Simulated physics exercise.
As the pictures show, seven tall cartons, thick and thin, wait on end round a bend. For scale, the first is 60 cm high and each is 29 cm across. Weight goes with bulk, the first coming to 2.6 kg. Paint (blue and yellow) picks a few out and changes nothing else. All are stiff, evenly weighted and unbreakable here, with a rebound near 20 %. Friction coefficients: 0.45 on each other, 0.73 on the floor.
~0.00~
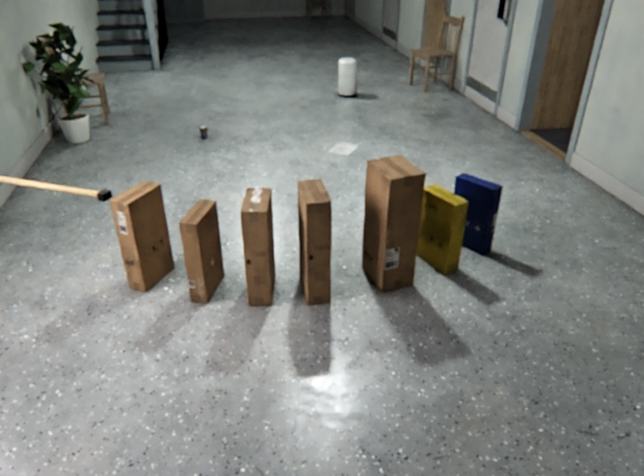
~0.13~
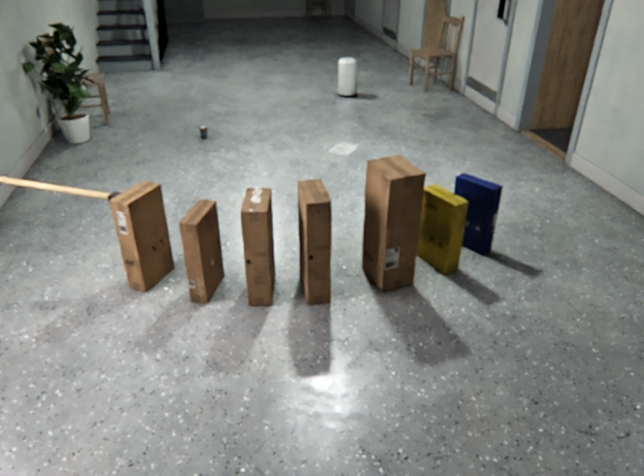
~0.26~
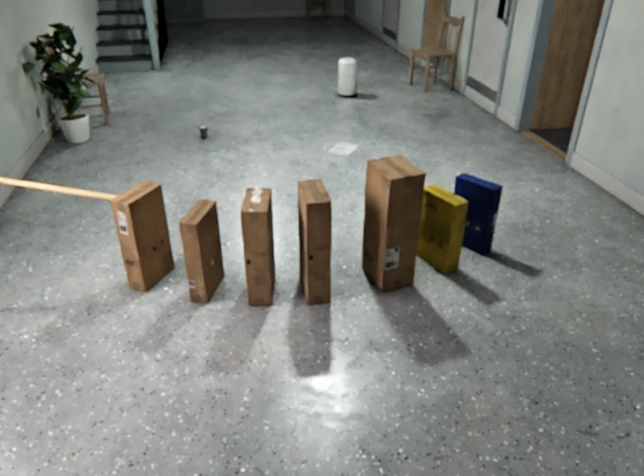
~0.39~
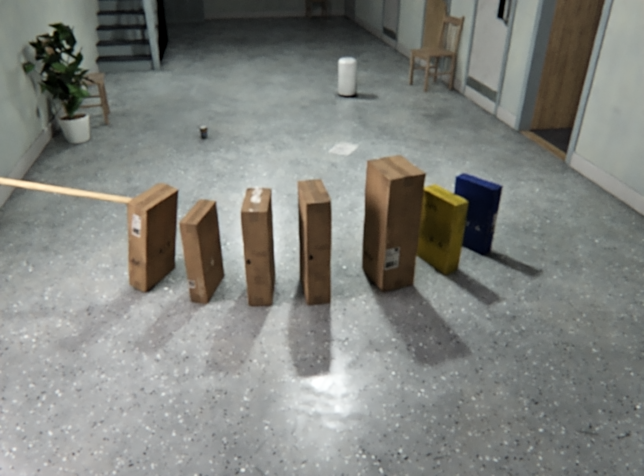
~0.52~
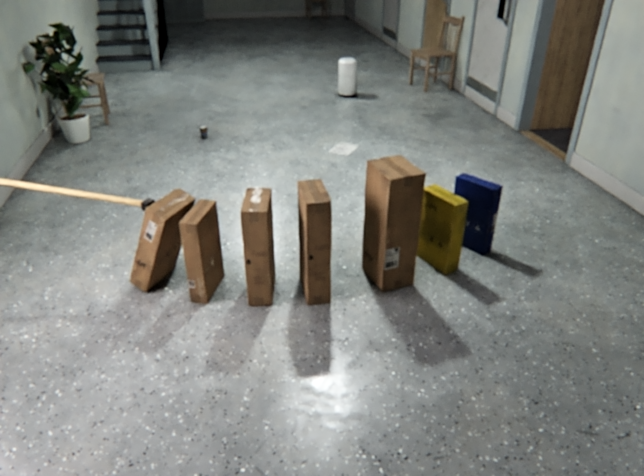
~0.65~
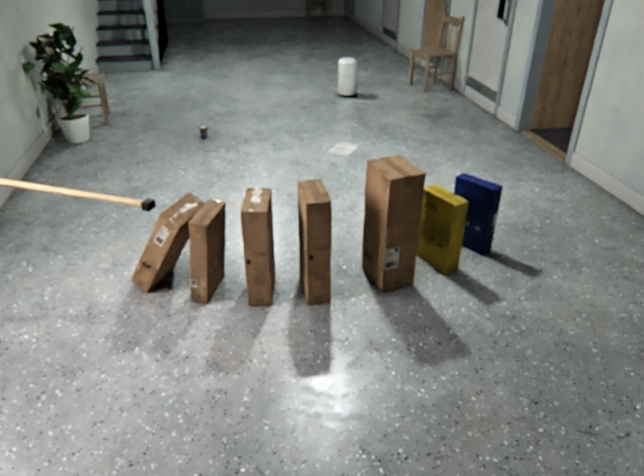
Seven upright cartons standing in a curved row on a grey floor, a pole pushing the leftmost over to lean against the second.
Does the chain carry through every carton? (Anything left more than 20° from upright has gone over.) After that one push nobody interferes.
All go over.
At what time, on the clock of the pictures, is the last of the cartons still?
At about 2.5 s.
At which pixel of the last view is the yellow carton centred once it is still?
Near (467, 234).
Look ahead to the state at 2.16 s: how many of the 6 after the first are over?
At that moment 6.
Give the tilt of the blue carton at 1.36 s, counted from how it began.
Some 0°.
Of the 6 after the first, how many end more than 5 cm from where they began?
It is 6.
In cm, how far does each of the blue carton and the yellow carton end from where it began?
Blue 40, yellow 30.
Around 1.36 s, 3 of the 6 other cartons over.
Around 2.16 s, 6 of the 6 other cartons over; yellow carton tipped 49°; blue carton tipped 25°.
Finally (2.7 s), 6 of the 6 other cartons over; blue carton lying flat; yellow carton lying flat. Not one is left standing. Seen by the last camera, middles, blue carton near (498, 226), yellow carton near (467, 234).
